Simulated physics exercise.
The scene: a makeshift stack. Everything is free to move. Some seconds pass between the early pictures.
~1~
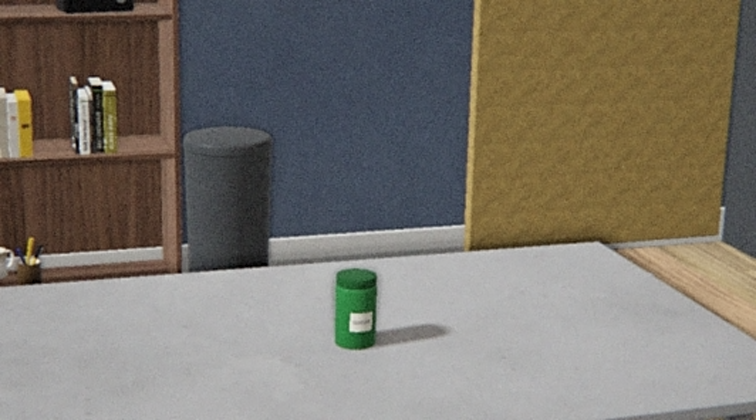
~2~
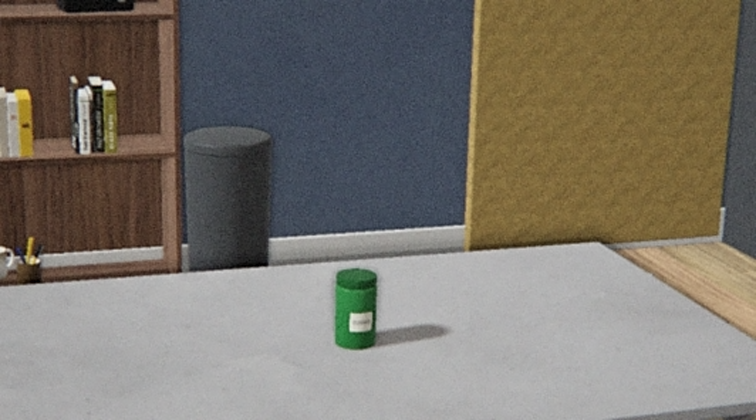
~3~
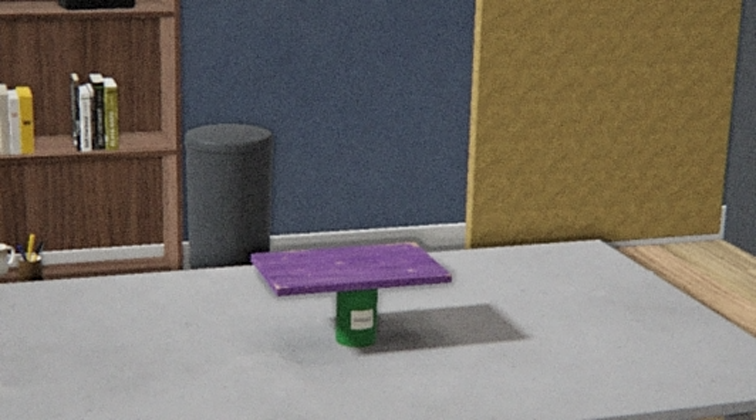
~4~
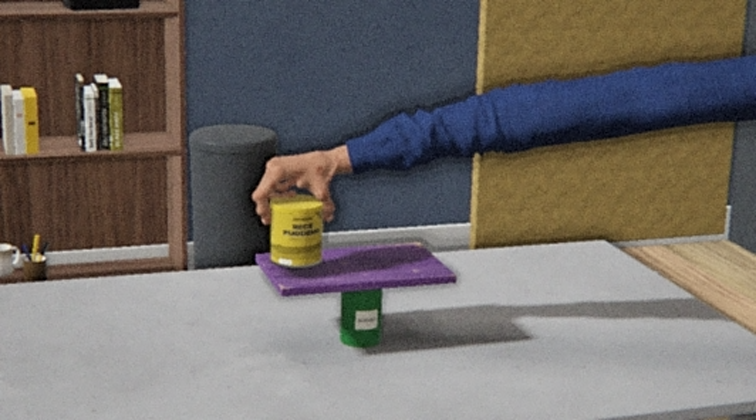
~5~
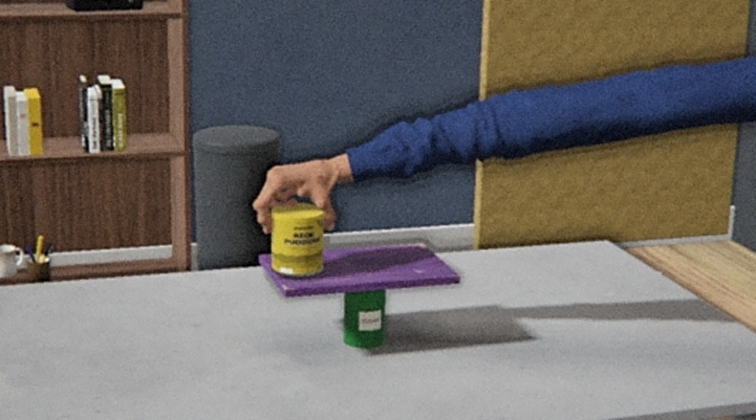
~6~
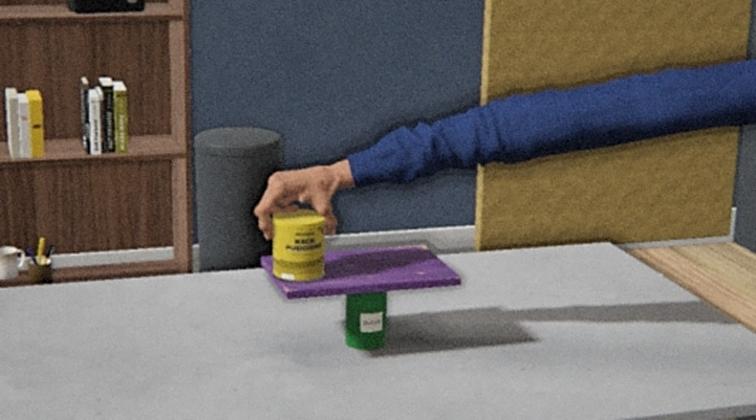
The clip shows a green jar alone on a grey table, then with a purple board resting across its top, before a blue-sleeved arm reaches from the right and lowers a yellow tin onto the board's left part.
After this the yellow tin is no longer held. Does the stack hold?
The stack loses its balance.
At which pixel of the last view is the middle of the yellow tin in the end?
Around (218, 343).
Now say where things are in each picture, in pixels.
In the first picture, the last thing is not in view yet; green jar (356, 309).
In the second picture, the last thing is not in view yet; green jar (356, 309).
In the third picture, the last thing is not in view yet; green jar (357, 306).
The fourth picture shows still above its spot; yellow tin (297, 231); green jar (361, 307).
The fifth picture shows still above its spot; yellow tin (298, 240); green jar (365, 307).
The sixth picture shows in place under the hand; yellow tin (299, 246); green jar (366, 309).
Then, 0.30 s past the last view, yellow tin now fallen; purple board rocked 47° from its first pose.
Then, 0.50 s past the last view, purple board rocked 54° from its first pose.
Finally, fallen, yellow tin and purple board; green jar still in place. Final places as the last picture's camera would see them, yellow tin near (218, 343). The stack comes apart.
